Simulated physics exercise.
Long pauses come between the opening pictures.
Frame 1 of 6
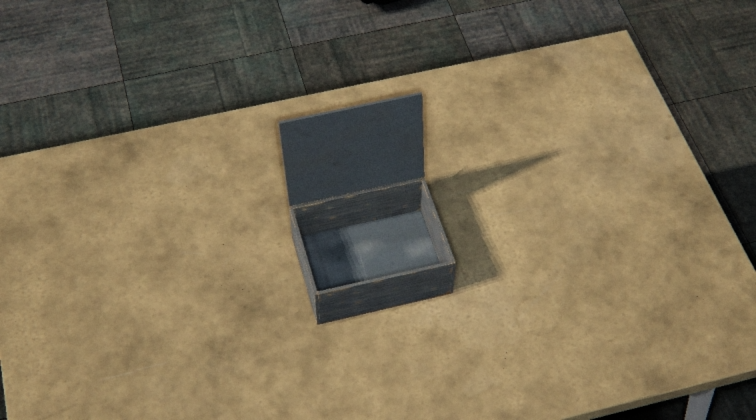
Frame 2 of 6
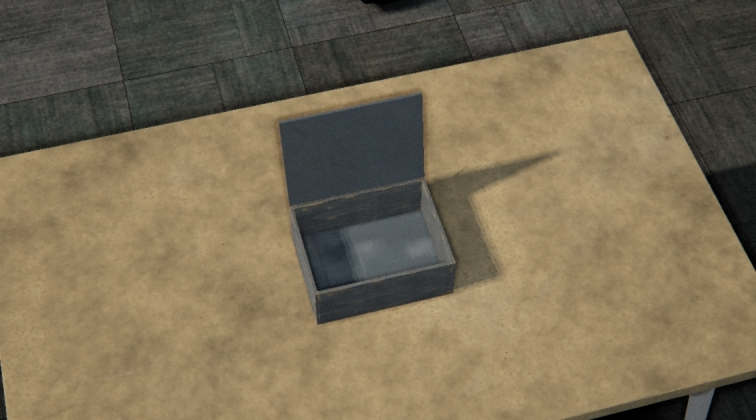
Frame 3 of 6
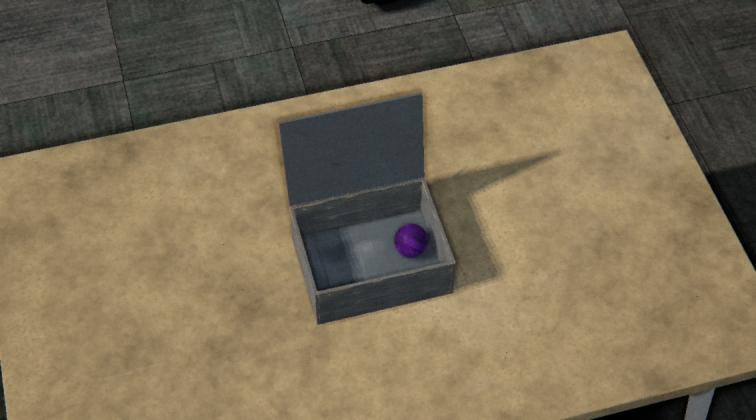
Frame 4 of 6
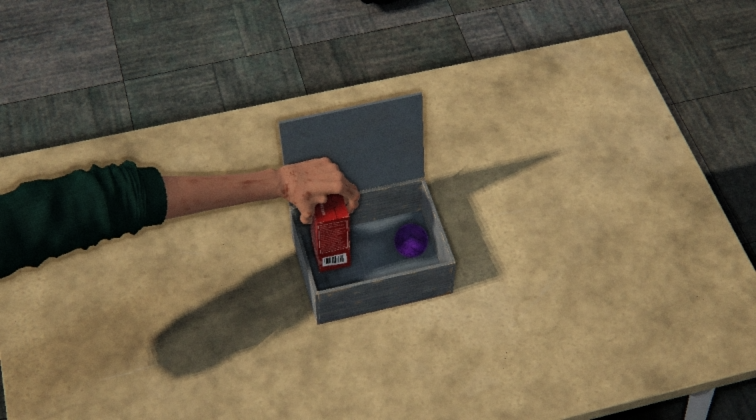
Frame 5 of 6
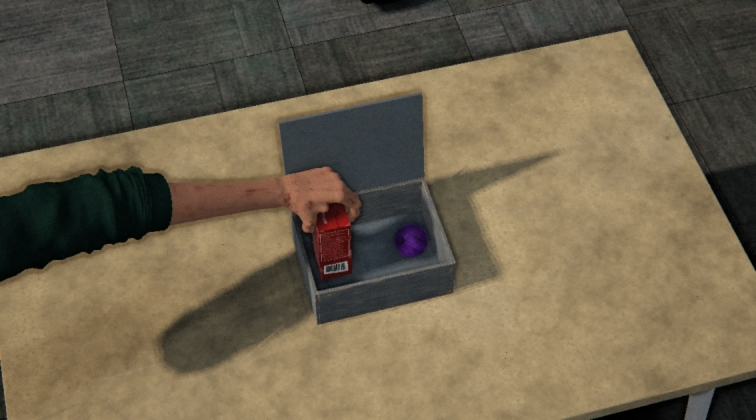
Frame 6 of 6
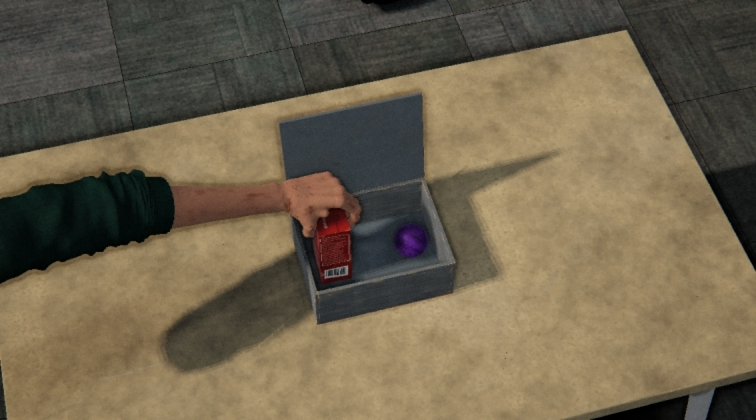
In the video, an open gray box sits empty on a table, then a purple ball appears inside it. A hand in a dark green sleeve then lowers a red carton slightly into the box, left of the ball.
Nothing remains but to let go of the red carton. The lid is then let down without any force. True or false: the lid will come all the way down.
False.
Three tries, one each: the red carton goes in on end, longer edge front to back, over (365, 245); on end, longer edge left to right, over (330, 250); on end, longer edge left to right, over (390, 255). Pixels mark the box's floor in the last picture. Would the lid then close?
First try: A gap remains; second try: A gap remains; third try: No gap.
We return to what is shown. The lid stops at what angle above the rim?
Near 50° up from the rim.
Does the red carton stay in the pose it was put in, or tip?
The red carton stays as it was set.
Then, 1.10 s on from there, lid starting down.
Then, 1.40 s on from there, lid 72° above the rim.
Then, 1.60 s on from there, lid 58° above the rim.
In the end, lid 49° above the rim; both unmoved. At the end, from the last picture's camera, red carton near (332, 244).
